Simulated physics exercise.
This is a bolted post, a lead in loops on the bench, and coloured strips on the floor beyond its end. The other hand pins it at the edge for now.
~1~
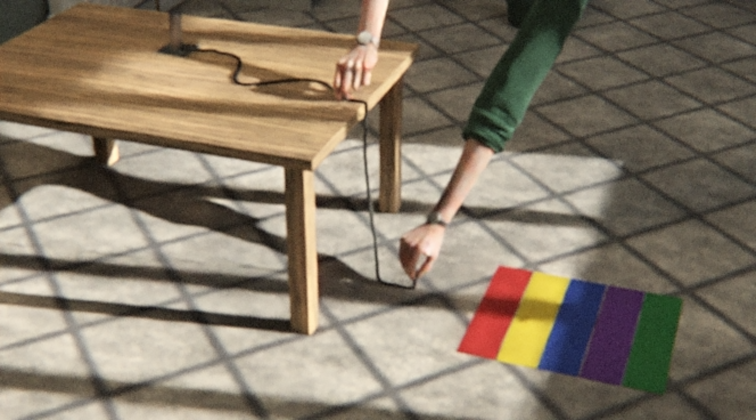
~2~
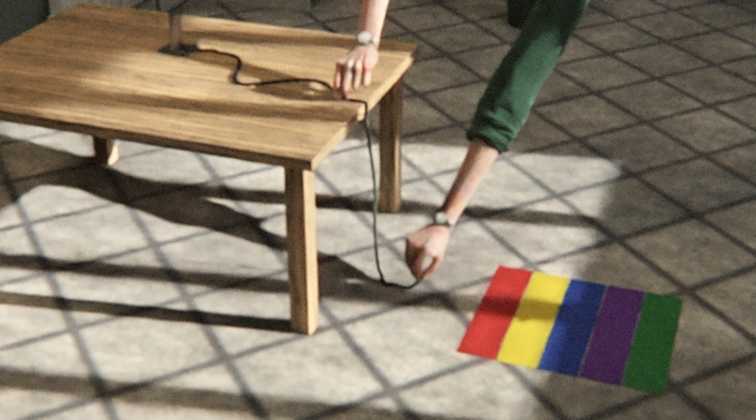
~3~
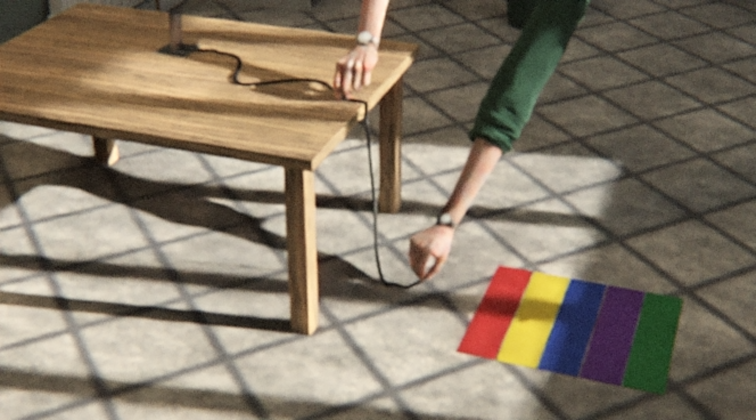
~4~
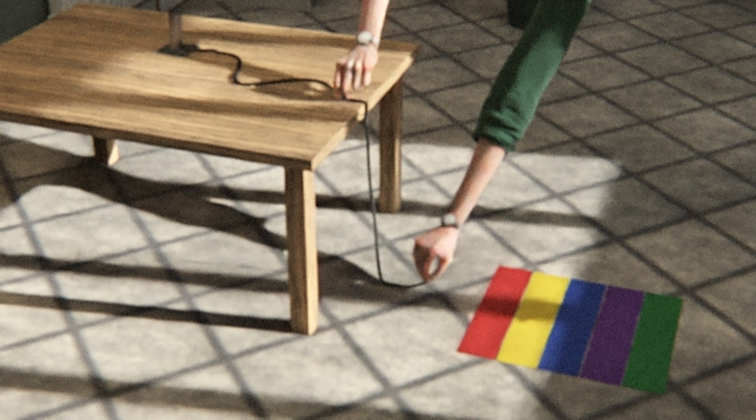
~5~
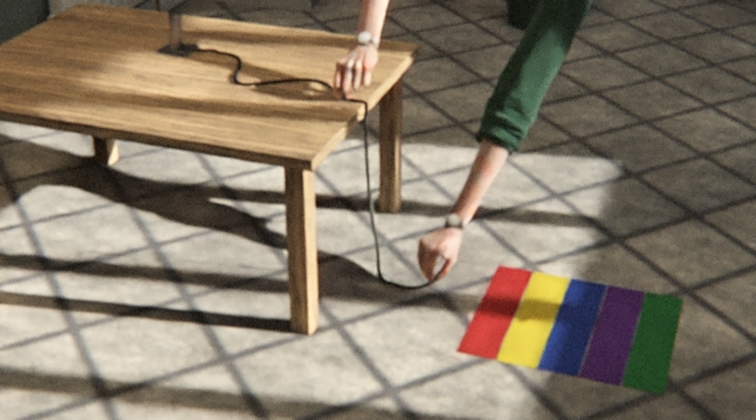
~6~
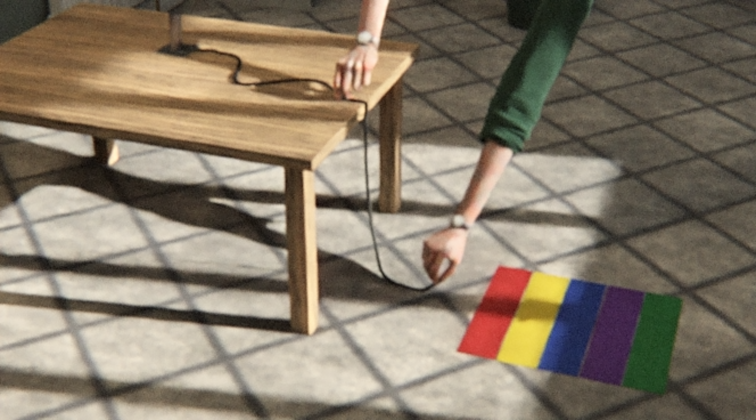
A light wooden table stands at the left on a grey tiled floor crossed by sunlight and shadow, seen from above at an angle. A dark cord curves across its top and hangs off the right end, beside a flat patch of red, yellow, blue, purple and green strips. One hand presses the cord at the edge while another, green-sleeved, draws its lower end slightly rightward; the camera stays still.
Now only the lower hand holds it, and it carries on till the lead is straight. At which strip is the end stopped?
The purple one.
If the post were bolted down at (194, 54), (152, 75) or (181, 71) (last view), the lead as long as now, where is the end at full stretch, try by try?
Try by try, around (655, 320), (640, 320) and (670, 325).
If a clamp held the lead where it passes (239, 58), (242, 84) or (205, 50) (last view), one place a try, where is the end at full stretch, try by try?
The places are (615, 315), (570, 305) and (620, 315).
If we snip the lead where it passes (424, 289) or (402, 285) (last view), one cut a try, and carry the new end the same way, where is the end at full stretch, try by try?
In that order: (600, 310) and (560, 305).
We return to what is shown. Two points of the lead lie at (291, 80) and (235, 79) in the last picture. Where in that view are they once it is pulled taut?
Near (335, 88) and (281, 74).
Soon after, end near (550, 301); over yellow.
Then, end near (595, 310); over blue.
At full stretch, end near (621, 315); over purple. It halts on the purple strip.
